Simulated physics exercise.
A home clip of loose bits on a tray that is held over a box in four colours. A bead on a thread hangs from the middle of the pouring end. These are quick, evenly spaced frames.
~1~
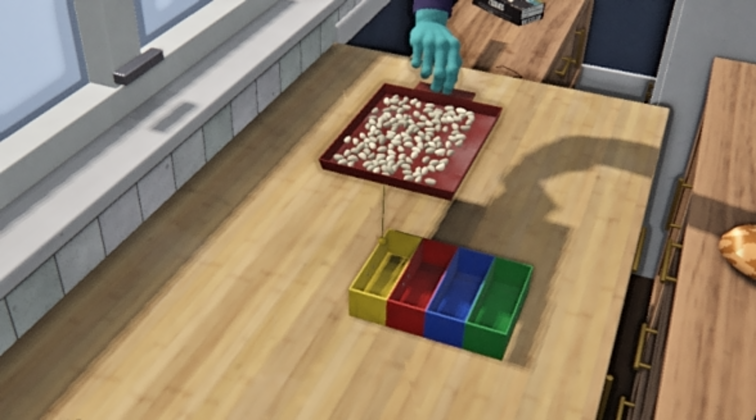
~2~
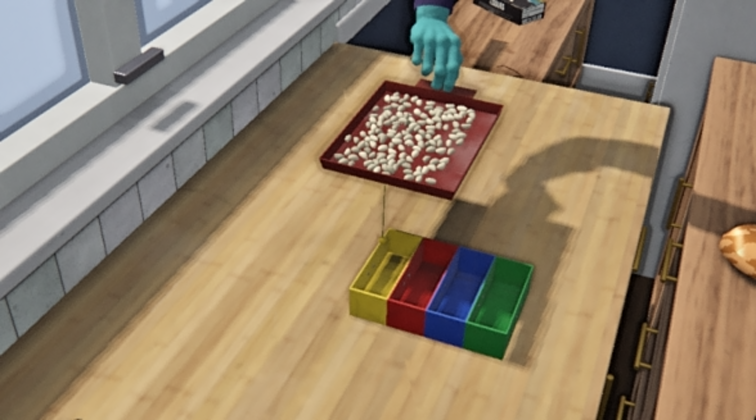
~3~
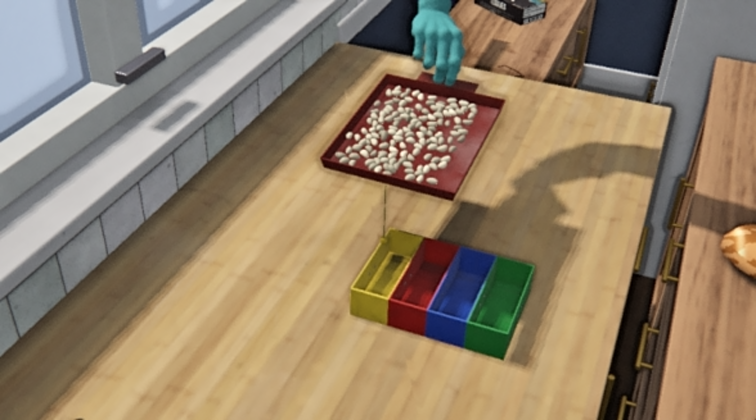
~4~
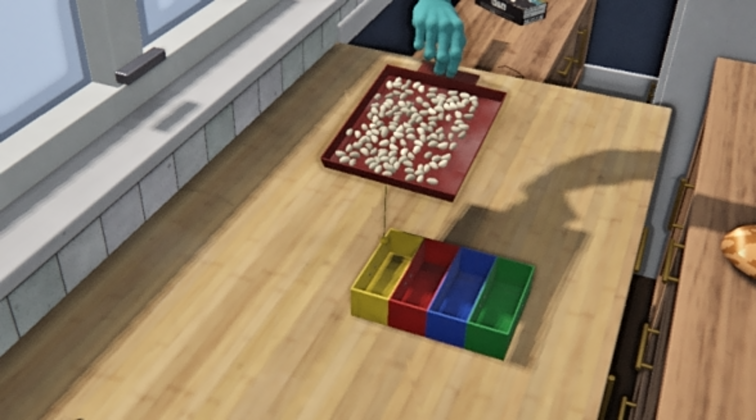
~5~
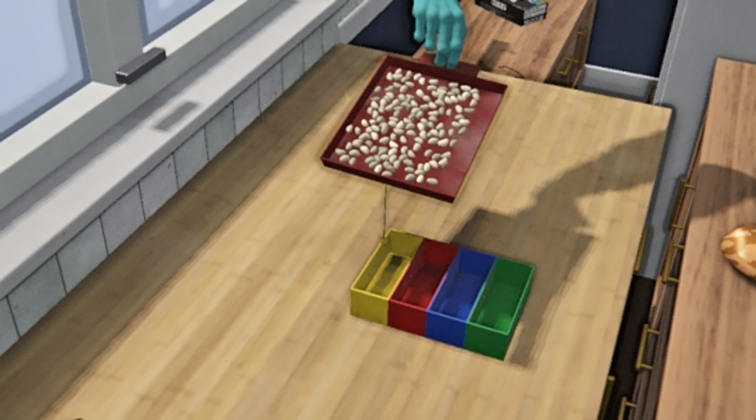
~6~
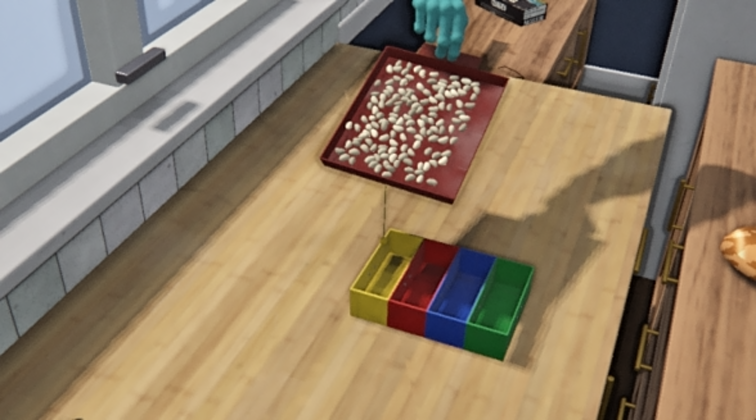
In the video, a teal-gloved hand holds a red tray of white beans above a box with yellow, red, blue and green cells, then gradually raises the tray's far end, tilting it toward the box while the beans shift little.
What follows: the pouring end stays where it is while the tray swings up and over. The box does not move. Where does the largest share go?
It favours the red compartment.
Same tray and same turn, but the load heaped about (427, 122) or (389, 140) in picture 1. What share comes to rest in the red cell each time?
Roughly 40 per cent, and 30 per cent.
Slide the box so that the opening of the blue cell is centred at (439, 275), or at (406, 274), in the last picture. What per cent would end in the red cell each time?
Near 30 % and 20 %.
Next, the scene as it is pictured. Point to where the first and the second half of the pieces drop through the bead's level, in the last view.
The first part at (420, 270); the rest at (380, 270).
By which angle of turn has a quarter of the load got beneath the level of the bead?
At about 110°.
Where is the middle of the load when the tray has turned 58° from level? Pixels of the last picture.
Near (405, 162).
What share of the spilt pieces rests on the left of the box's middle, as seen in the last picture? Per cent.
Close to 100 per cent.
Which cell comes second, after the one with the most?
It is yellow.
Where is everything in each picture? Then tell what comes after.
Corners of the pouring end near (322, 158) and (452, 189), level; middle of the load near (405, 136), white beans; bead on its thread near (382, 241); yellow cell near (368, 305); red cell near (405, 316); blue cell near (444, 327); green cell near (484, 339), in the first frame.
Corners of the pouring end near (323, 157) and (452, 189), level; middle of the load near (405, 134), in the second frame.
Corners of the pouring end near (324, 157) and (453, 190), tipped barely, lowest at the right corner; middle of the load near (407, 131), in the third frame.
Corners of the pouring end near (324, 157) and (453, 192), tipped a little, lowest at the right corner; middle of the load near (407, 126), in the fourth frame.
Corners of the pouring end near (324, 157) and (453, 194), tipped a little, lowest at the right corner; middle of the load near (407, 122), in the fifth frame.
Corners of the pouring end near (323, 157) and (453, 196), tipped clearly, lowest at the right corner; middle of the load near (407, 118); yellow cell near (369, 305); red cell near (407, 316); blue cell near (446, 327); green cell near (486, 339), in the sixth frame.
Shortly afterwards, tray tipped steeply; all but a few on the tray; only a few falling or outside the box.
Next, tray tipped right over; all but a few on the tray; a little in the blue cell; only a few in the red cell; only a few in the yellow cell; only a few falling or outside the box.
Some moments later, tray tipped past a quarter turn; near a third in the red cell; near a quarter in the yellow cell; a little in the blue cell; near a quarter falling or outside the box.
In the end, tray tipped past a quarter turn; near a third in the red cell; near a quarter in the yellow cell; a little in the blue cell; none at all in the green cell; near a quarter outside the box.
